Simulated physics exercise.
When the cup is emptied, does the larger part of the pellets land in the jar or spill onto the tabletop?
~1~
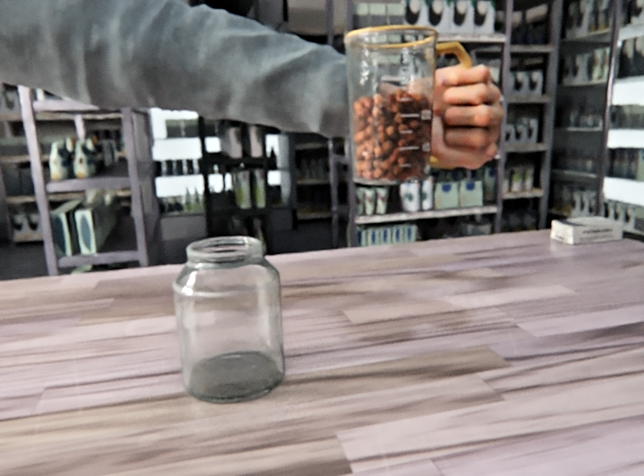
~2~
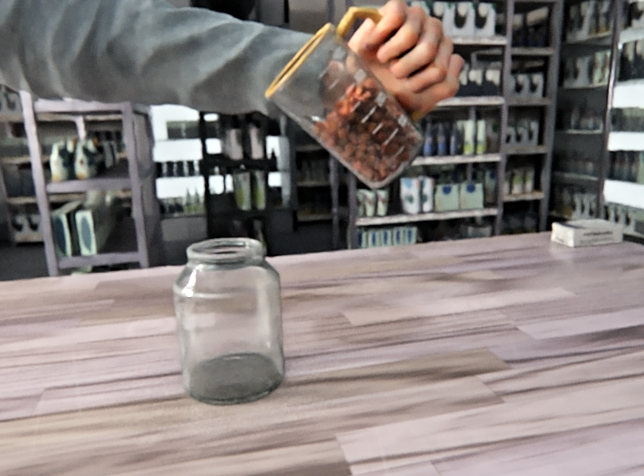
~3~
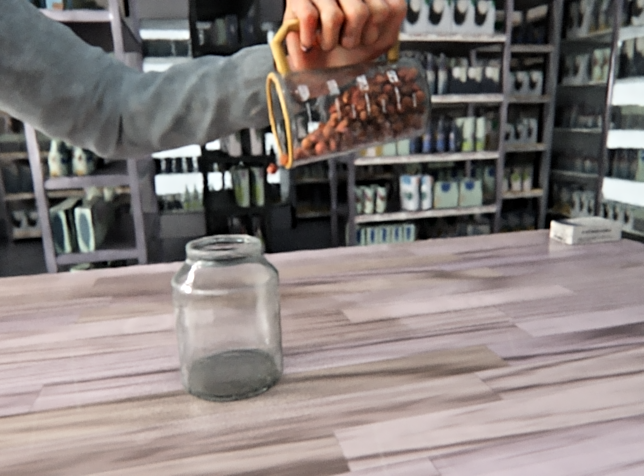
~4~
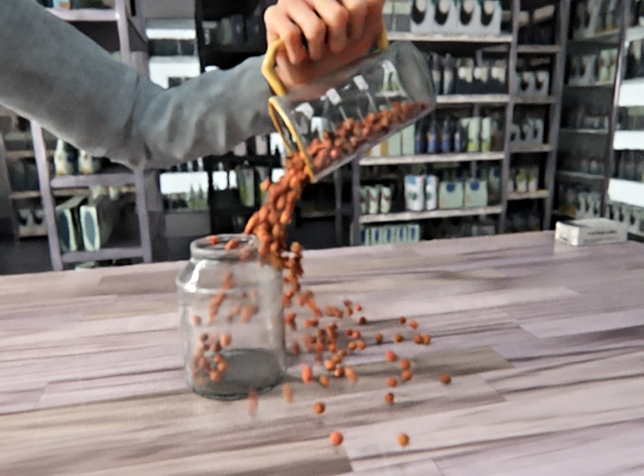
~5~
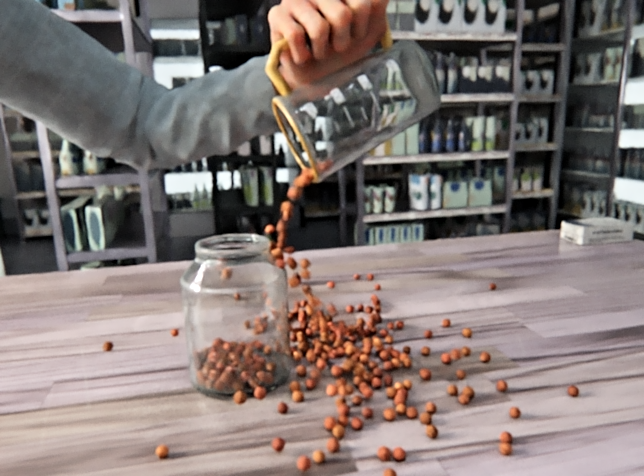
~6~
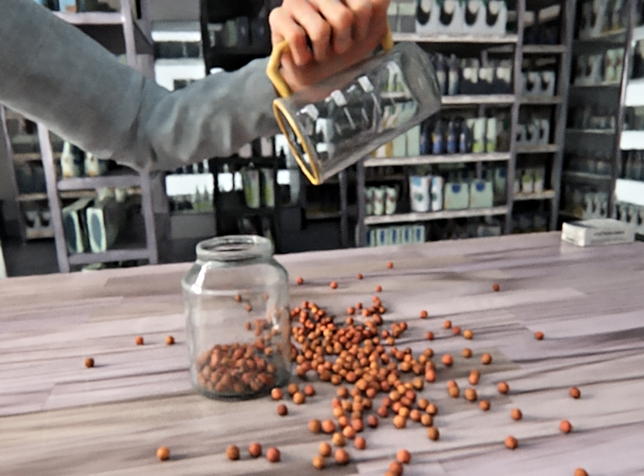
The larger part spills onto the tabletop, scattering mostly to the right of the jar. A fair share lands in the jar, and the cup is left practically empty.
